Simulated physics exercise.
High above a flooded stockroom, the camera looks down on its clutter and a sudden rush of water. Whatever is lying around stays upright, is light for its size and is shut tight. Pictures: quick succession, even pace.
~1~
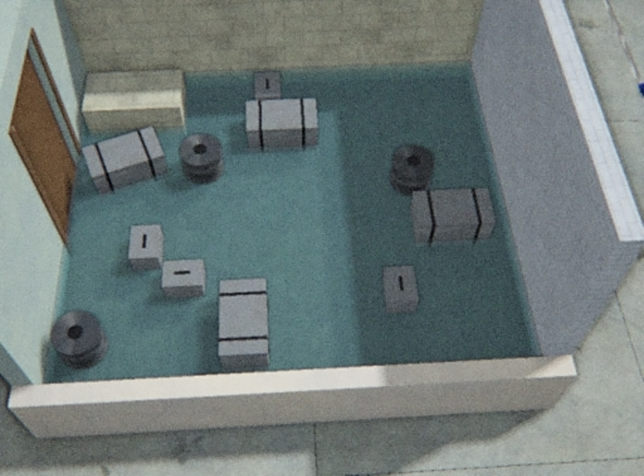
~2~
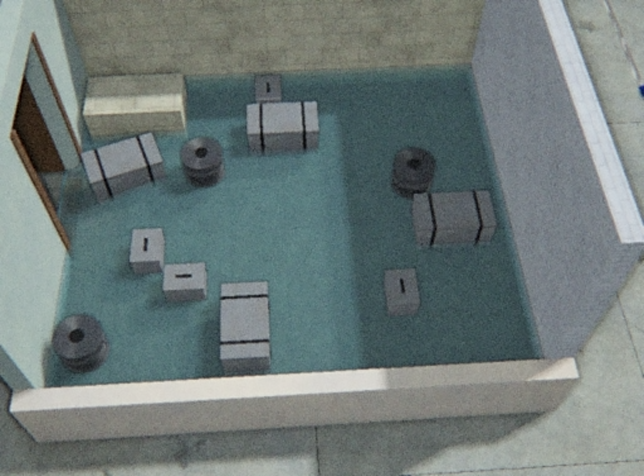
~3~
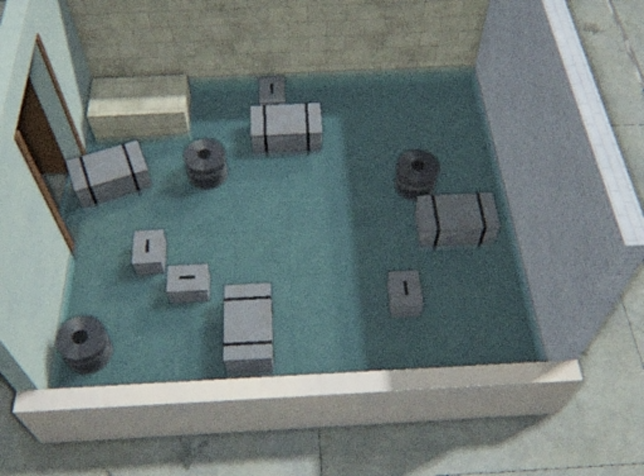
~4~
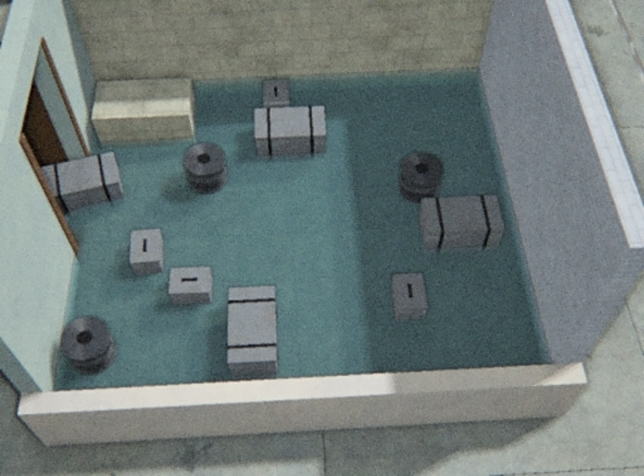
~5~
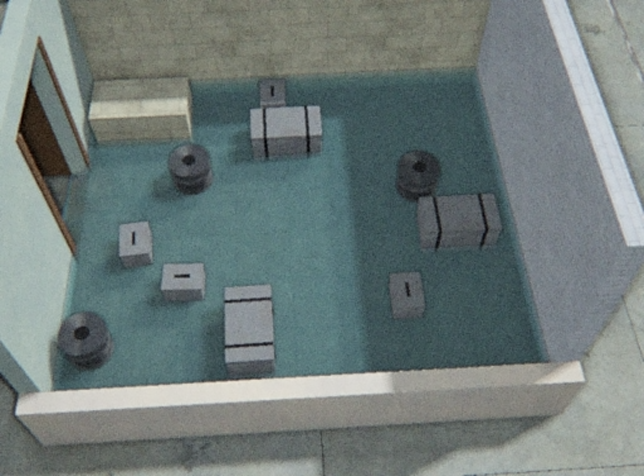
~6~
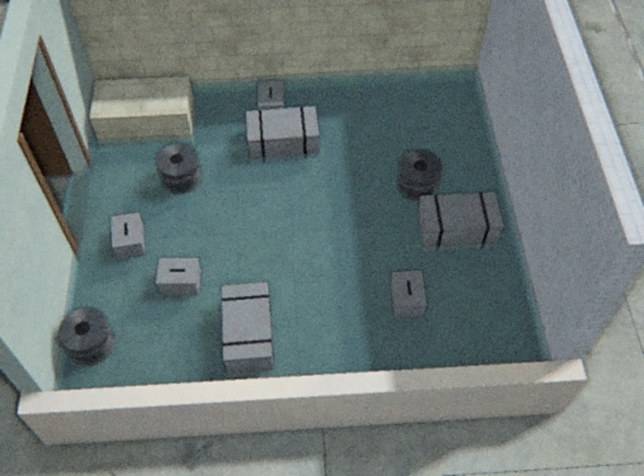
A grey strapped box floating in the flooded room drifted left and out through the open doorway, and then a dark round tub and a few smaller grey boxes slid a little toward that side.
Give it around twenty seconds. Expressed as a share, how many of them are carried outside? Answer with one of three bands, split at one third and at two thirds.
Two thirds or more.
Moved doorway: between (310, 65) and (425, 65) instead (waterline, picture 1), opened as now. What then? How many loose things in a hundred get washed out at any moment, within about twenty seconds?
My figure is 60 %.
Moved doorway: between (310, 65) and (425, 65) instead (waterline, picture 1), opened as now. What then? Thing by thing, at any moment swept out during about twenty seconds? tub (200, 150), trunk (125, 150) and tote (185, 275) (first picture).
Note - 1: Escaped; 2: Escaped; 3: Retained.
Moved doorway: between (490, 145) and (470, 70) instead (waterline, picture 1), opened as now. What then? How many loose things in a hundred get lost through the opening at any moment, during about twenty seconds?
Some 50 per cent of the lot.
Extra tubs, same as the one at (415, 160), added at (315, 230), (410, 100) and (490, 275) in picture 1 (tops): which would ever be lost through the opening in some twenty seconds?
Copy one leaves the room, copy two never leaves, copy three never leaves.
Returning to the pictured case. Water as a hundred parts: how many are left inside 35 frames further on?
It comes out at 56 parts in a hundred.
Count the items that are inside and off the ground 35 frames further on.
Number: 3.
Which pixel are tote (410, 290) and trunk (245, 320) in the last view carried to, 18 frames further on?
They'd be somewhere near (350, 290) and (152, 286).
A moment on, 2 of 11 are out; 9 afloat.
Next, 4 of 11 are out; 7 afloat.
Later, 8 of 11 are out; 3 afloat.
In the end, 8 of 11 are out; 3 afloat.
